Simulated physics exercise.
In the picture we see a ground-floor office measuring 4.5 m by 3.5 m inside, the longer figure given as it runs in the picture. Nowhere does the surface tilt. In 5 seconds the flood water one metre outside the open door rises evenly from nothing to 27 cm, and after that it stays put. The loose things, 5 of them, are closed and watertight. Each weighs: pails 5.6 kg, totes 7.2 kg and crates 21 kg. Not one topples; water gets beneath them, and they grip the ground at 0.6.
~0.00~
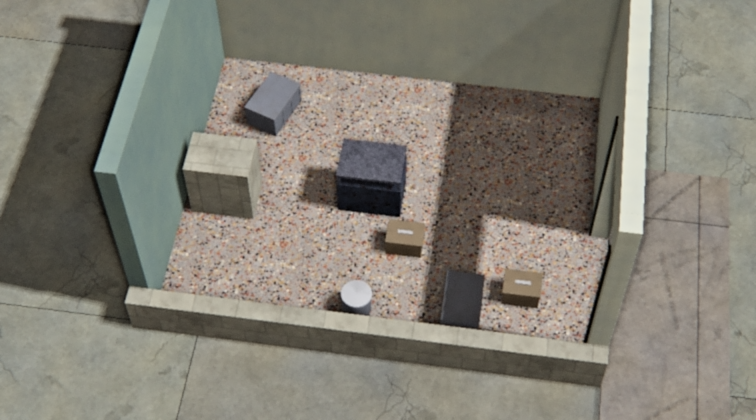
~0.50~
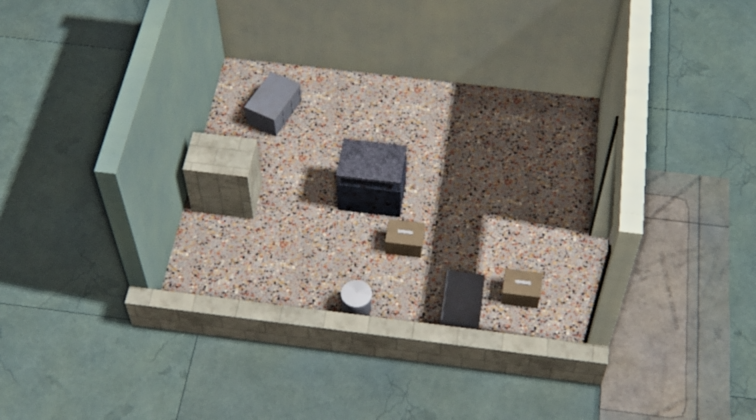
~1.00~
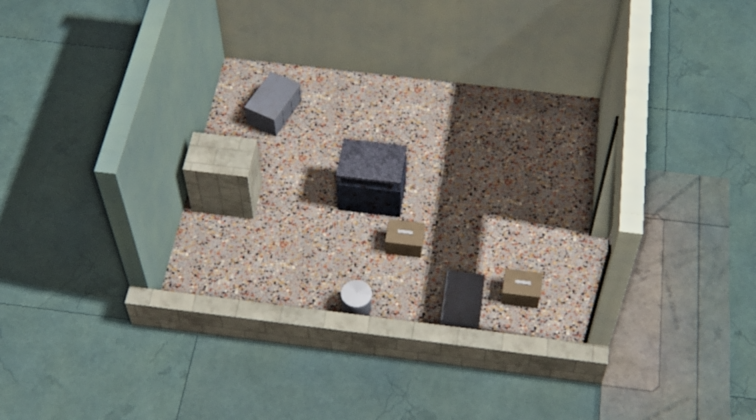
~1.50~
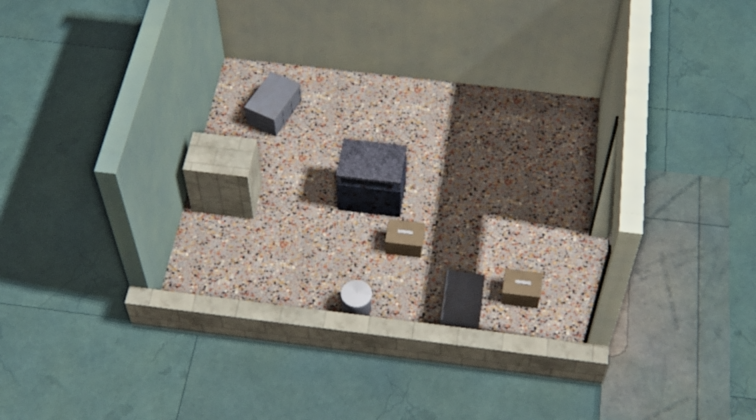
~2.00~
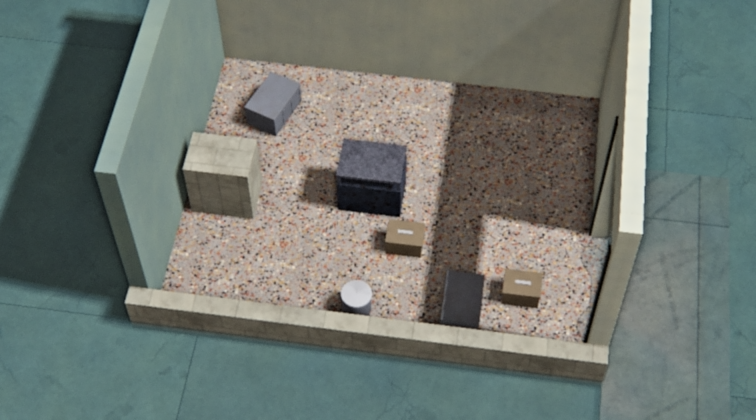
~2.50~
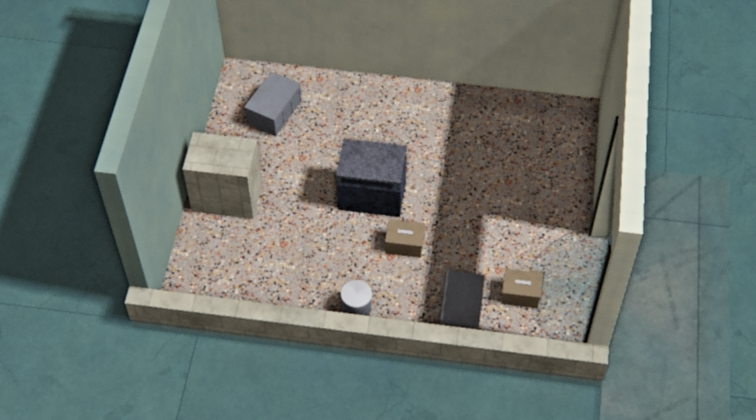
The clip opens on a high view of a walled room with a speckled floor, holding scattered boxes, blocks and a pale cylinder. The grey ground outside turns blue-green, and the paved strip at right changes tone, then a faint bluish tint appears along the room's lower right floor while every object stays still.
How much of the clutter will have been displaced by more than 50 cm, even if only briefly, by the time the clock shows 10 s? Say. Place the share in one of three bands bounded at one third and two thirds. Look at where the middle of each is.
It goes in the band two thirds or more.
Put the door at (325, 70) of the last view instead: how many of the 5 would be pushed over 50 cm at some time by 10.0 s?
4.
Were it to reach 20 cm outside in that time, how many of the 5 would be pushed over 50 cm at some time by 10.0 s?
Count under that change: 4.
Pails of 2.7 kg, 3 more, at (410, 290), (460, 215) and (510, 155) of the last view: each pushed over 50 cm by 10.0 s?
Sequence: Above the line / above the line / below the line.
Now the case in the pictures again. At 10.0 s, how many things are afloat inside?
At that time the total is 5.
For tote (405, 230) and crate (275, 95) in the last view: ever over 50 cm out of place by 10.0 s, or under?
Bigger; smaller.
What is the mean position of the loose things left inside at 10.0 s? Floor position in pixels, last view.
Close to pixel (264, 190).
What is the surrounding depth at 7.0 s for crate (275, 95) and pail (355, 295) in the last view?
Roughly 3 and 8 cm.
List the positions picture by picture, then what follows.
The first frame shows a pail at (356, 293), on the bottom; a tote at (405, 232), on the bottom; water covers 0.0 m2; 0 of 5 have shifted.
The second frame shows a pail at (356, 293), on the bottom; a tote at (405, 232), on the bottom; 0.0 m2 under water; 0 of 5 have shifted.
The third frame shows a pail at (356, 293), on the bottom; a tote at (405, 232) rests on the ground; 0.0 m2 under water; 0 of 5 have shifted.
The fourth frame shows a pail at (356, 293) rests on the ground; a tote at (405, 232), on the bottom; 0.0 m2 under water; 0 of 5 have shifted.
The fifth frame shows a pail at (356, 293), on the bottom; a tote at (405, 232), on the bottom; 0.0 m2 under water; 0 of 5 have shifted.
The sixth frame shows a pail at (356, 293), on the bottom; a tote at (405, 232) rests on the ground; 0.7 m2 under water; 0 of 5 have shifted.
After 3.5 s 0 of 5 are over 50 cm from their spots; 0 afloat.
After 4.5 s 0 of 5 are over 50 cm from their spots; 1 afloat.
After 7.0 s 4 of 5 are over 50 cm from their spots; 3 afloat.
After 10.0 s 4 of 5 are over 50 cm from their spots, and 4 have been at some point; 5 afloat.
